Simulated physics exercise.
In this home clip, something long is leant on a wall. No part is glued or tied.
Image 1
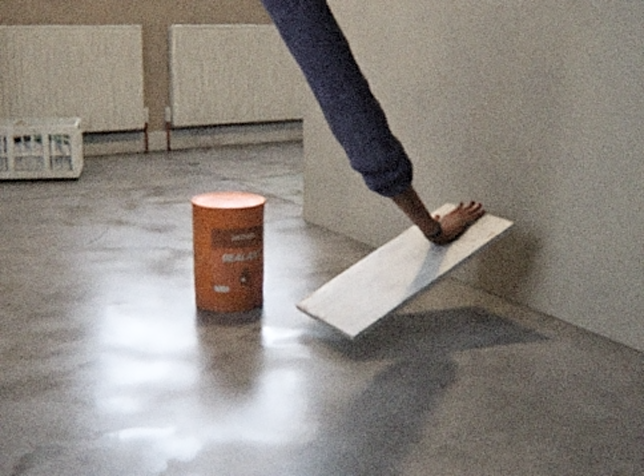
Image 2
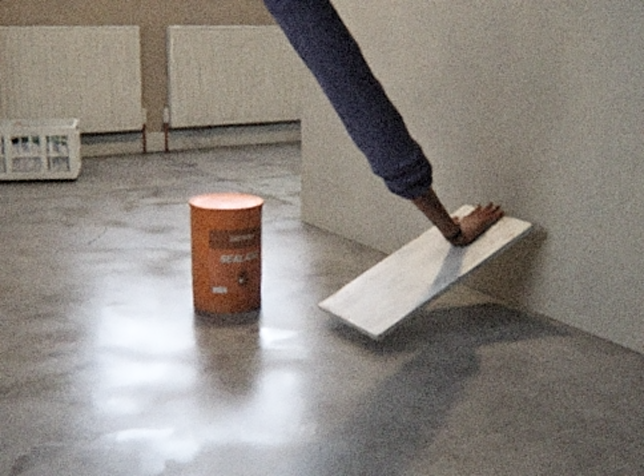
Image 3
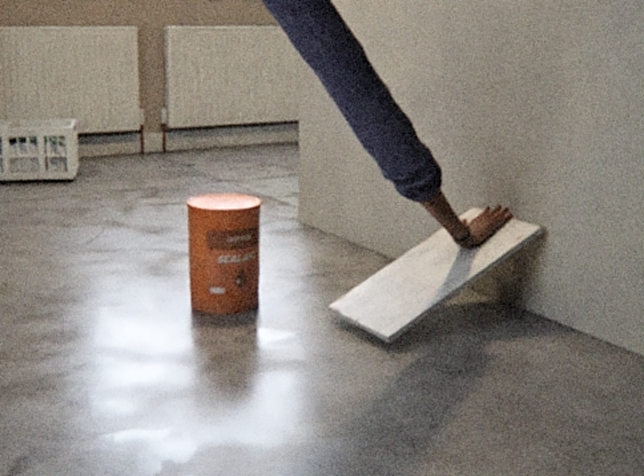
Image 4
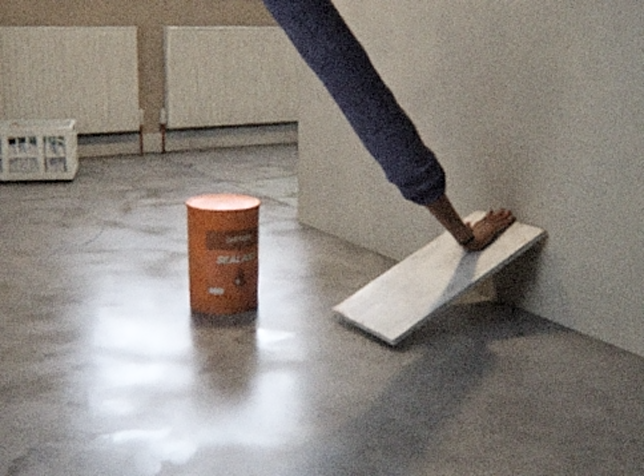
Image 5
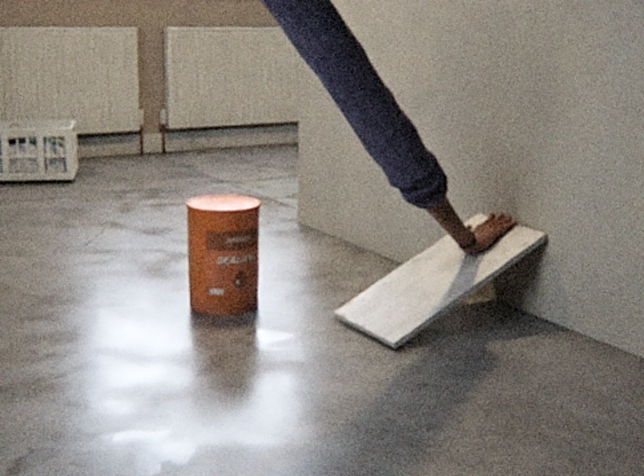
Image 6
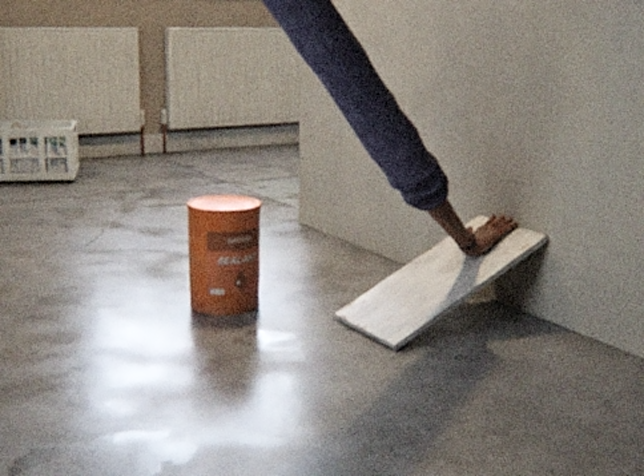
A hand at the end of a dark blue sleeve holds a long white board at a slant over a grey, patchily shiny floor, seen from slightly above in a room with pale radiators at the back. An orange pail stands left of the board, and a white crate sits at the far left. The hand moves the board a short way right until it leans against the pale wall, then stays resting on it.
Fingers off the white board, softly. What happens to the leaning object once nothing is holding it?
The leaning object comes down.
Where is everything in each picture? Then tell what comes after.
Not yet at the wall; white board (405, 267); orange pail (229, 251), in the first frame.
Not yet at the wall; white board (426, 267); orange pail (227, 252), in the second frame.
Not yet at the wall; white board (435, 269); orange pail (224, 253), in the third frame.
Not yet at the wall; white board (439, 272); orange pail (224, 253), in the fourth frame.
Propped up under the hand; white board (441, 276); orange pail (224, 254), in the fifth frame.
Propped up under the hand; white board (441, 277); orange pail (224, 254), in the sixth frame.
Then, 0.30 s on from there, white board 21° lower than it was left near (433, 312).
Then, 0.50 s on from there, white board 24° lower than it was left near (432, 318).
In the end, moved from the start, white board; orange pail unmoved. At the end, from the last picture's camera, white board near (432, 318). The board gives way.
